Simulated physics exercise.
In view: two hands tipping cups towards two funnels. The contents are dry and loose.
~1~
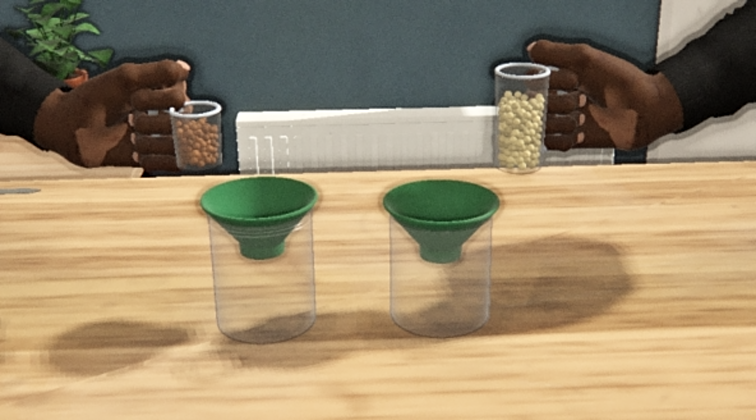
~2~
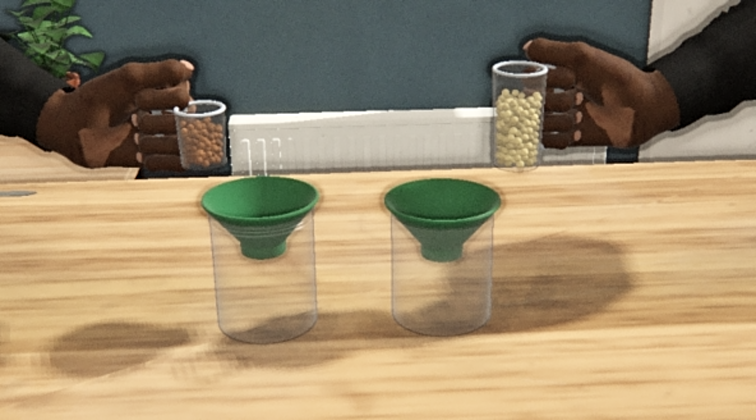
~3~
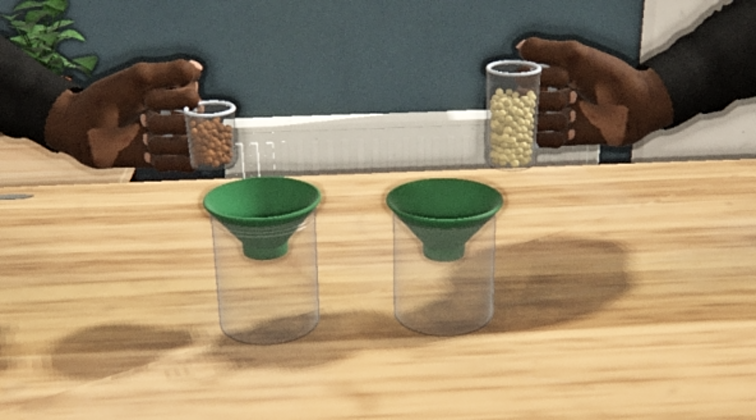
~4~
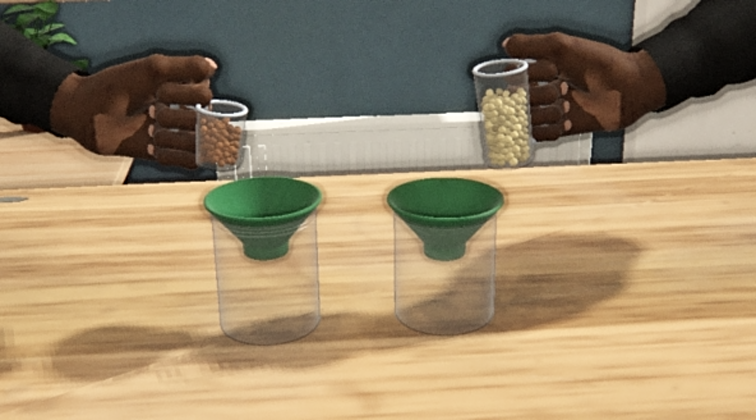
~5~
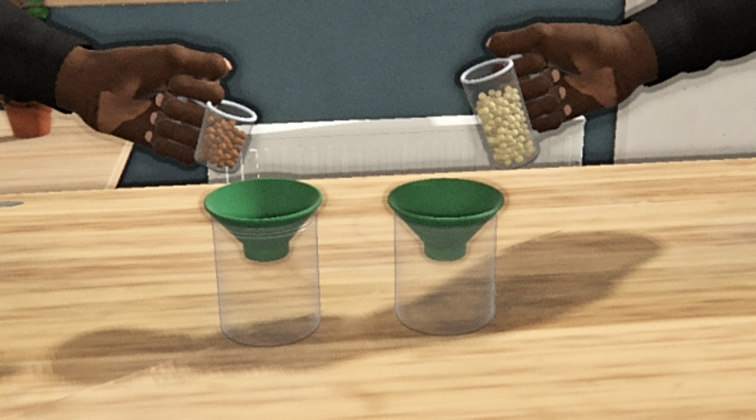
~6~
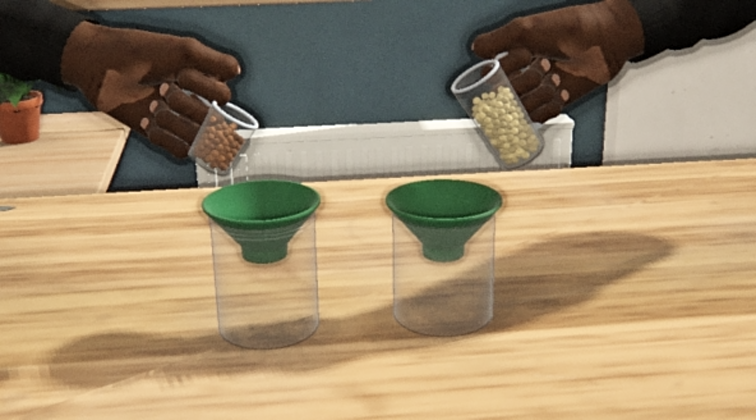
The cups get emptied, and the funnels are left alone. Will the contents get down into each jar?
On the left it passes it all, on the right it passes it all.
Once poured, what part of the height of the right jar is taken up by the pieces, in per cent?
About 15 per cent.
Then, 0.38 s past the last view, left, all still in the cup; right, all still in the cup.
Then, 0.79 s past the last view, left, nearly all still in the cup, a stray few in or over the funnel; right, all still in the cup.
Then, 1.27 s past the last view, left, about a quarter in or over the funnel, most down in the jar; right, a small part still in the cup, about half in or over the funnel, about half down in the jar.
Finally, left, all down in the jar; right, all down in the jar.
